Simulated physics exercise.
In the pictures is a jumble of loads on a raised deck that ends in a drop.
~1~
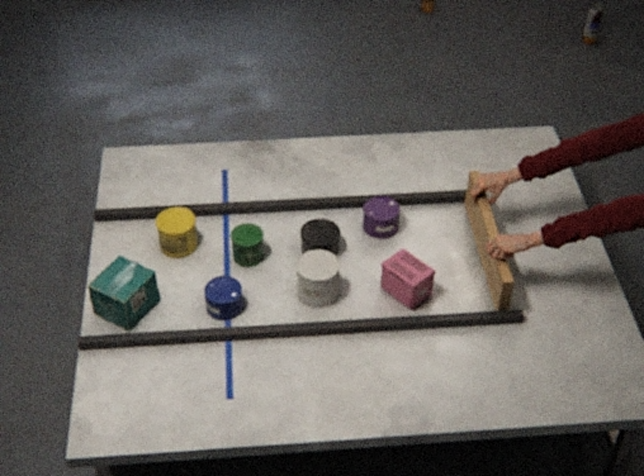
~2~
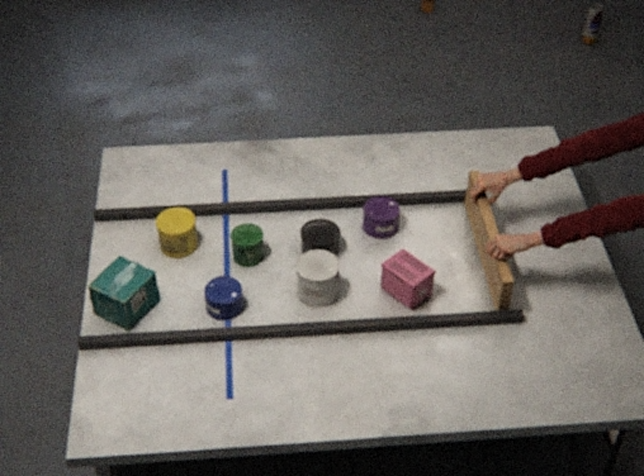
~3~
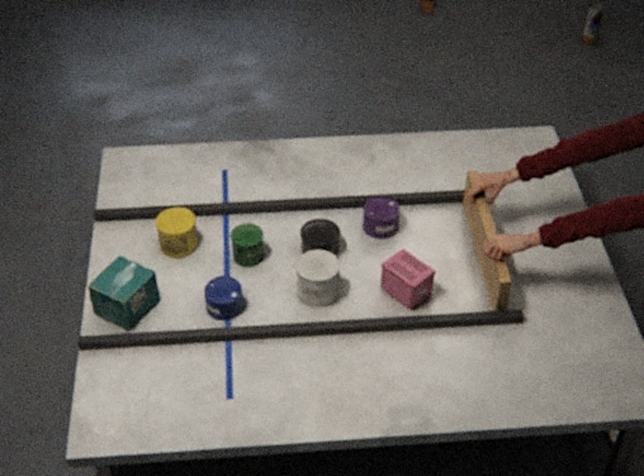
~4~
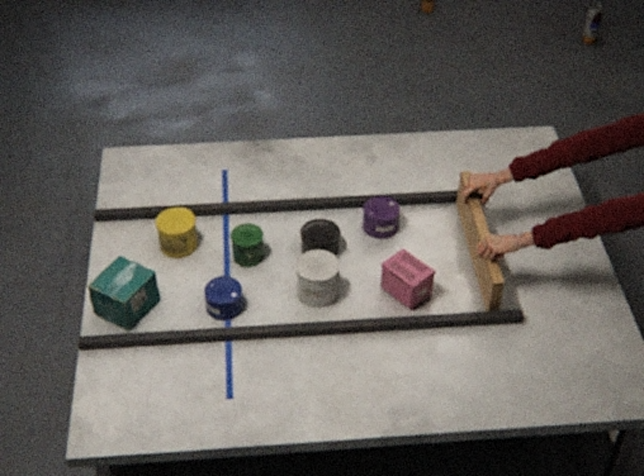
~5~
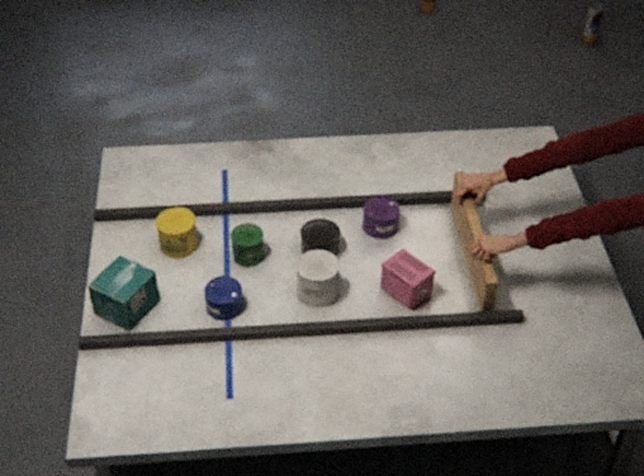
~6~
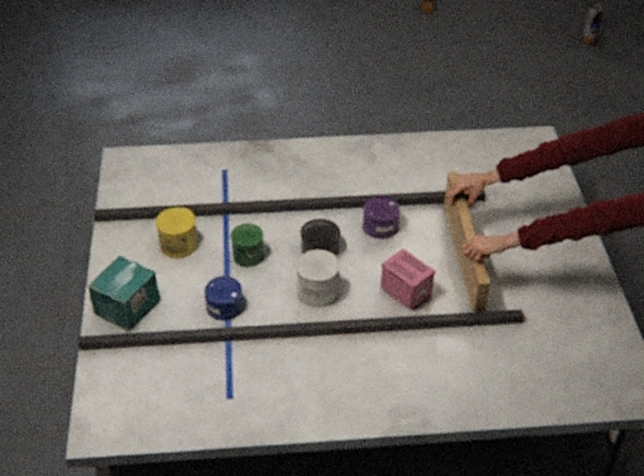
The footage shows a yellow pail, turquoise parcel, pink tote and several coloured containers resting between two dark rails on a table, while two hands first hold a wooden plank nearly still, then slide it slightly left.
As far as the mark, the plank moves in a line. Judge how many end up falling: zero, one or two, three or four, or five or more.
My judgement: Zero.
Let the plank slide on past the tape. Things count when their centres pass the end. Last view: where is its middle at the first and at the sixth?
I'd say close to (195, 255), then close to (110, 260).
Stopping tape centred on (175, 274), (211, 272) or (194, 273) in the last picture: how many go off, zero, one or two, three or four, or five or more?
Going through the places as listed, I'd say one or two, then zero, then one to two.
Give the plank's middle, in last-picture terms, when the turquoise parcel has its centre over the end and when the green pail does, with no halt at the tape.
The middle is at (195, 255) when it's the turquoise parcel, and at (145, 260) when it's the green pail.
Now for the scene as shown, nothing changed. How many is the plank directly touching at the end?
3 touch it.
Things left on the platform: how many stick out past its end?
It totals 1.
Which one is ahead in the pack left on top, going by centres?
It's the turquoise parcel that ends nearest.
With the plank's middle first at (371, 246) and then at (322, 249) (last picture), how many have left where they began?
Tally at point one: 2; at point two: 4.
Early on, none off yet; turquoise parcel at rest near (124, 293); yellow pail at rest near (177, 233); blue canister at rest near (224, 298).
Finally, the number that fall off is zero.
